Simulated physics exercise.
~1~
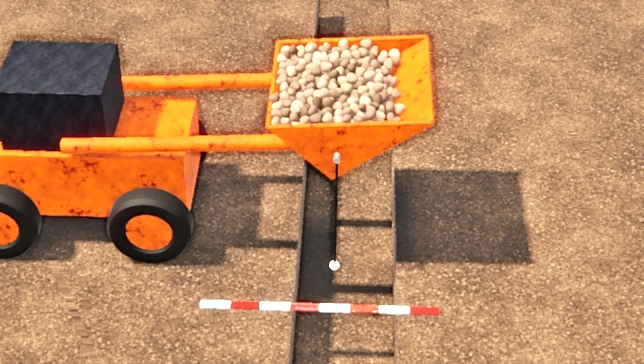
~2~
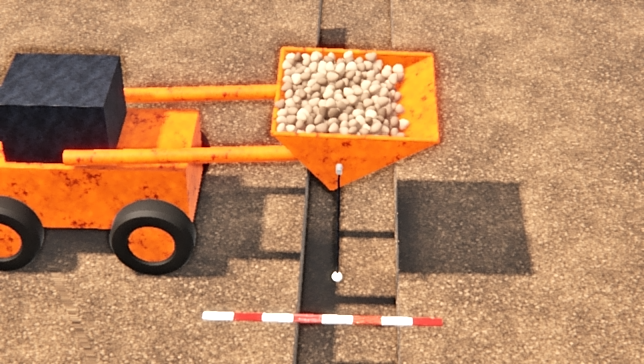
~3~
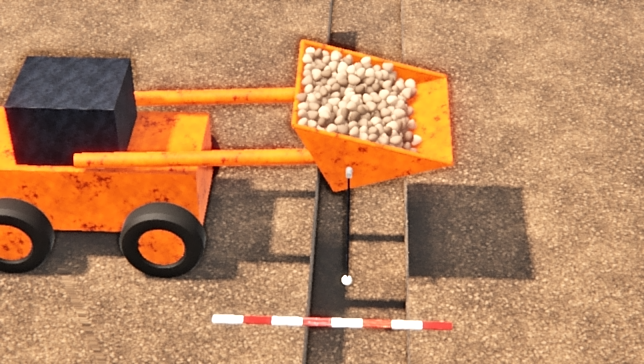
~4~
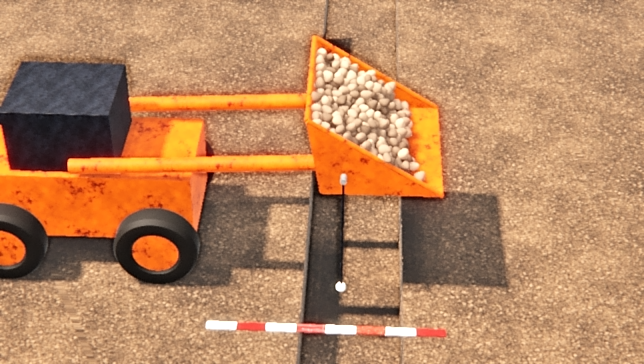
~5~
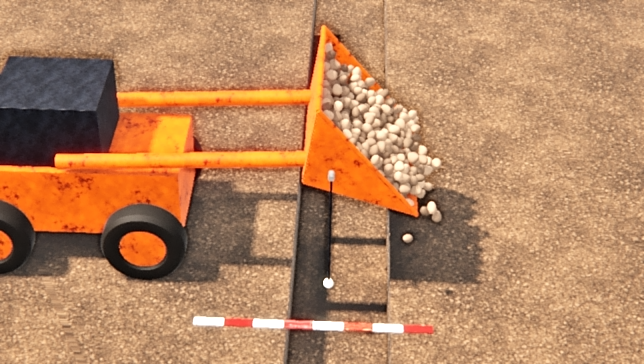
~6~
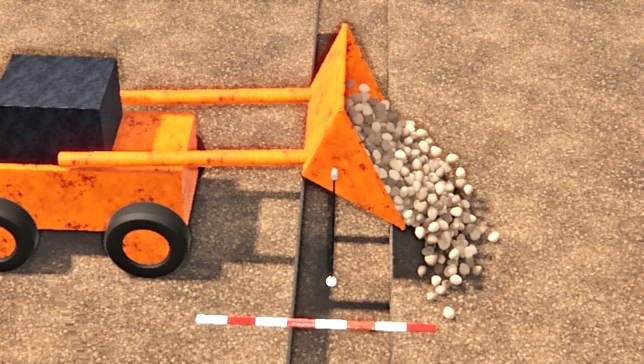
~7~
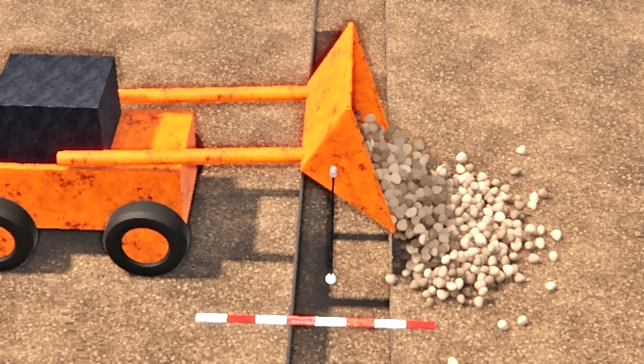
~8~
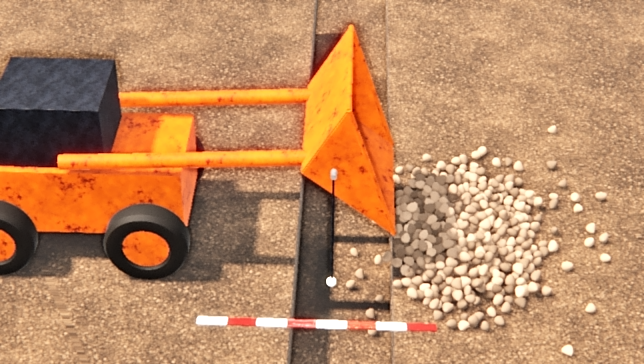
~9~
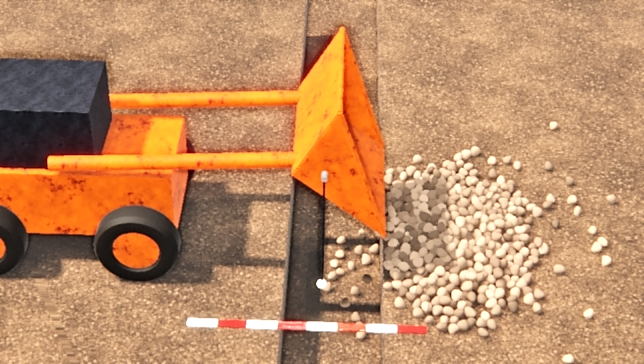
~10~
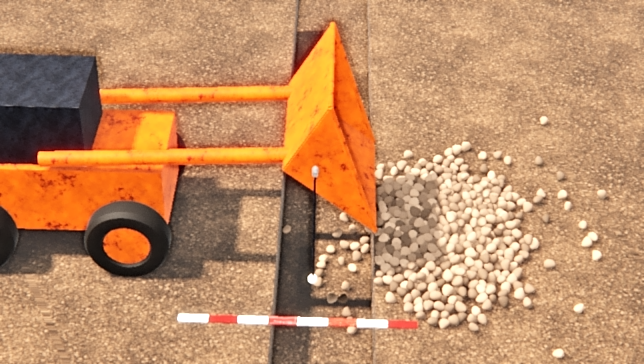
An orange loader tips its bucket, spilling pale stones mostly beyond the trench into a heap.
